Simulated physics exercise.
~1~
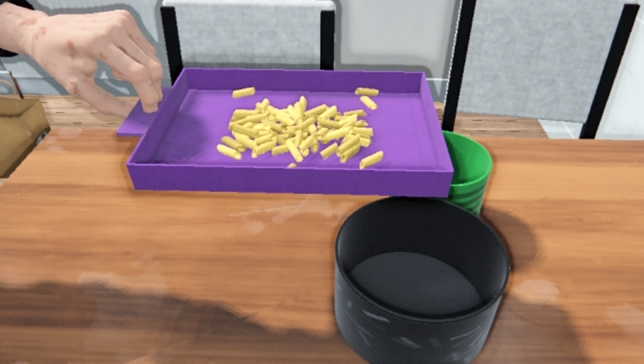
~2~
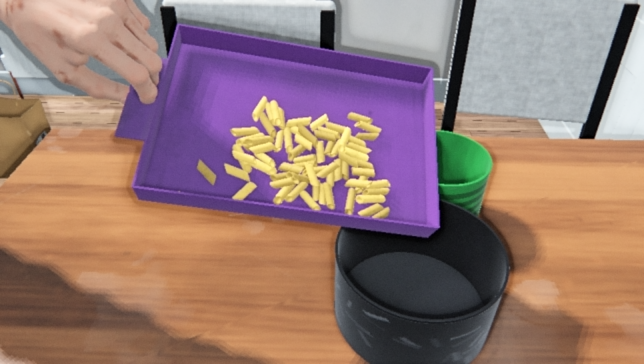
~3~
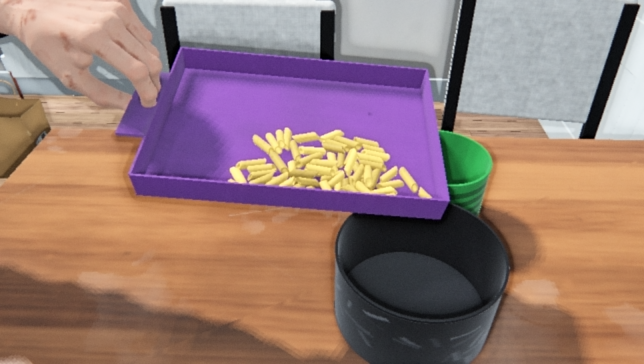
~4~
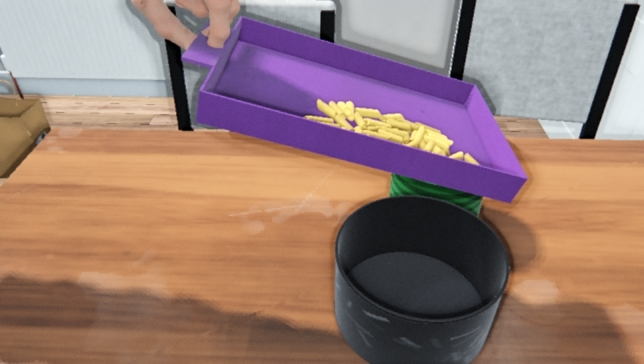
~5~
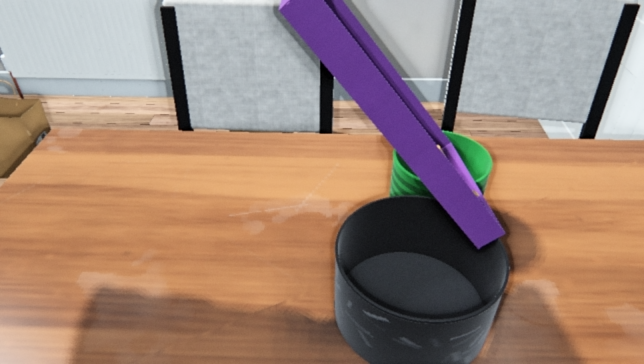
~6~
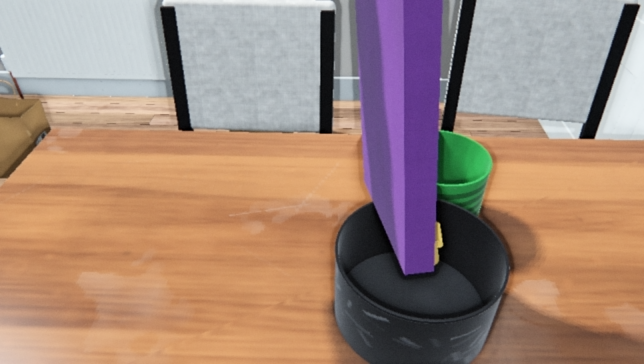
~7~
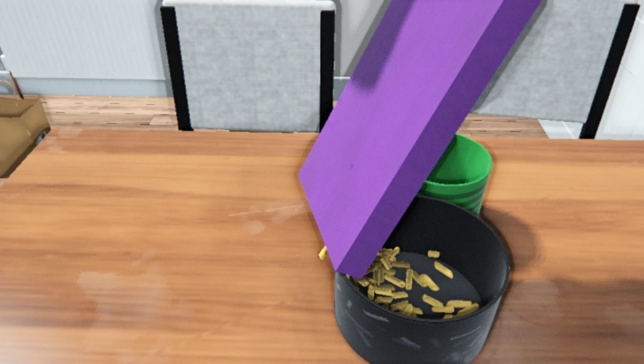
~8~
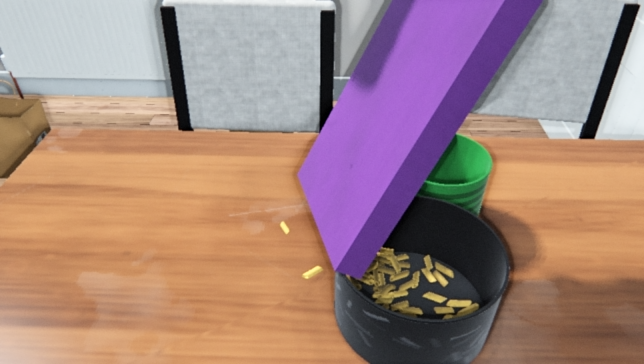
A hand tilted a purple tray of dry pasta, eased it back, then moved it right and tipped it steeply over a black pot beside a green one. Most pieces fell into the black pot, but a few spilled outside onto the wooden table.
